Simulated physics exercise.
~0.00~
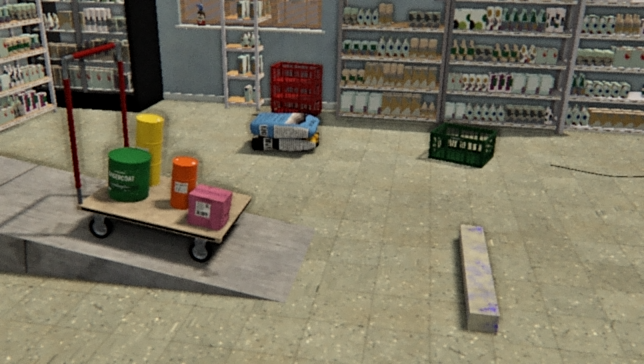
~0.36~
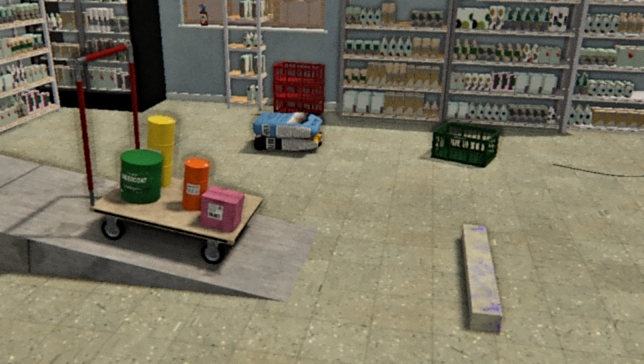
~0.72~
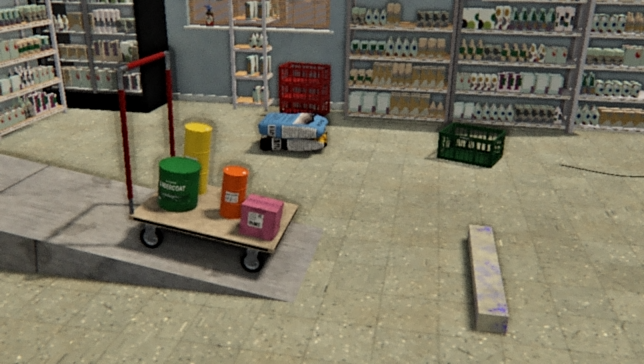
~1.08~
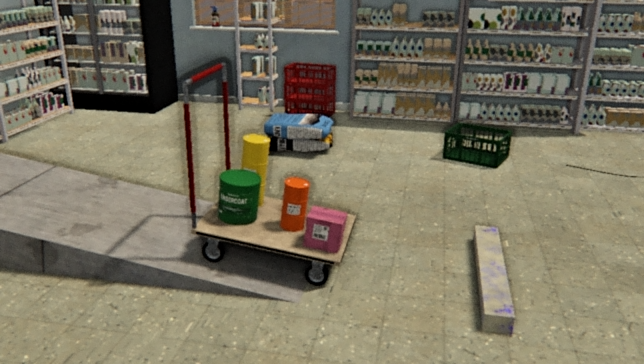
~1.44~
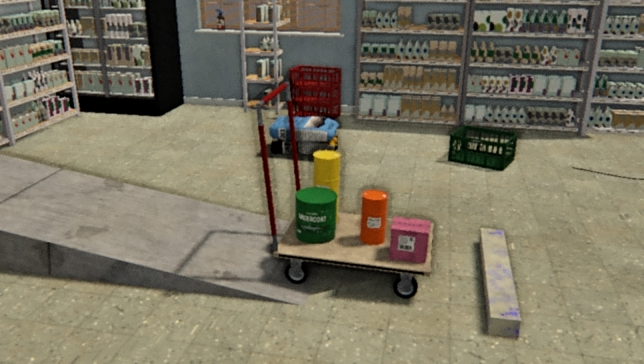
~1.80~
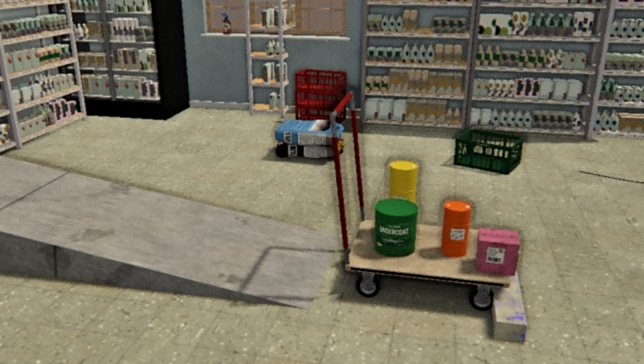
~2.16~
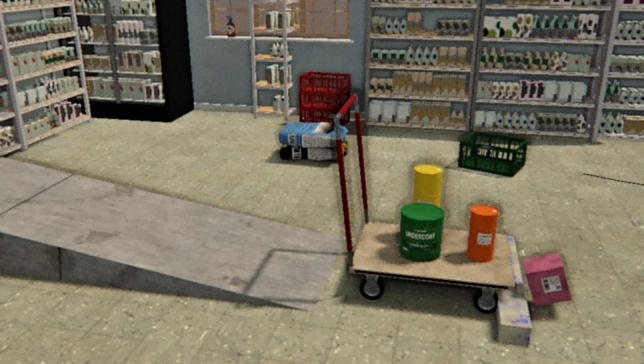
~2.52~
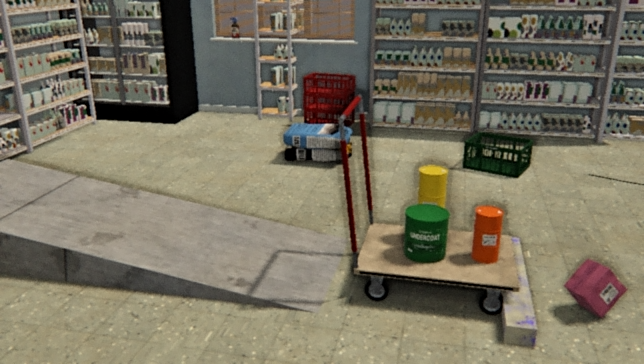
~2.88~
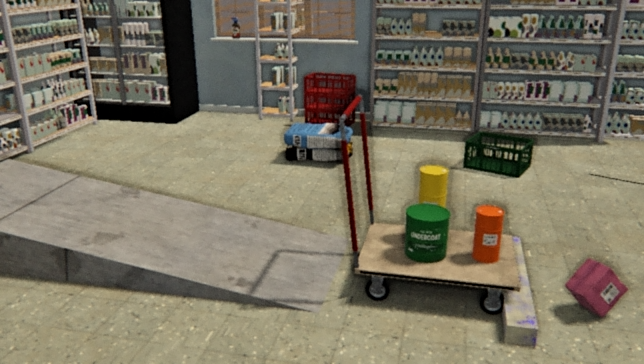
In the video, a flat trolley carrying a green pail, yellow and orange canisters and a pink parcel rolls right down a ramp and stops at a kerb, where the parcel tumbles off and lands tipped on the floor while the others stay upright aboard.
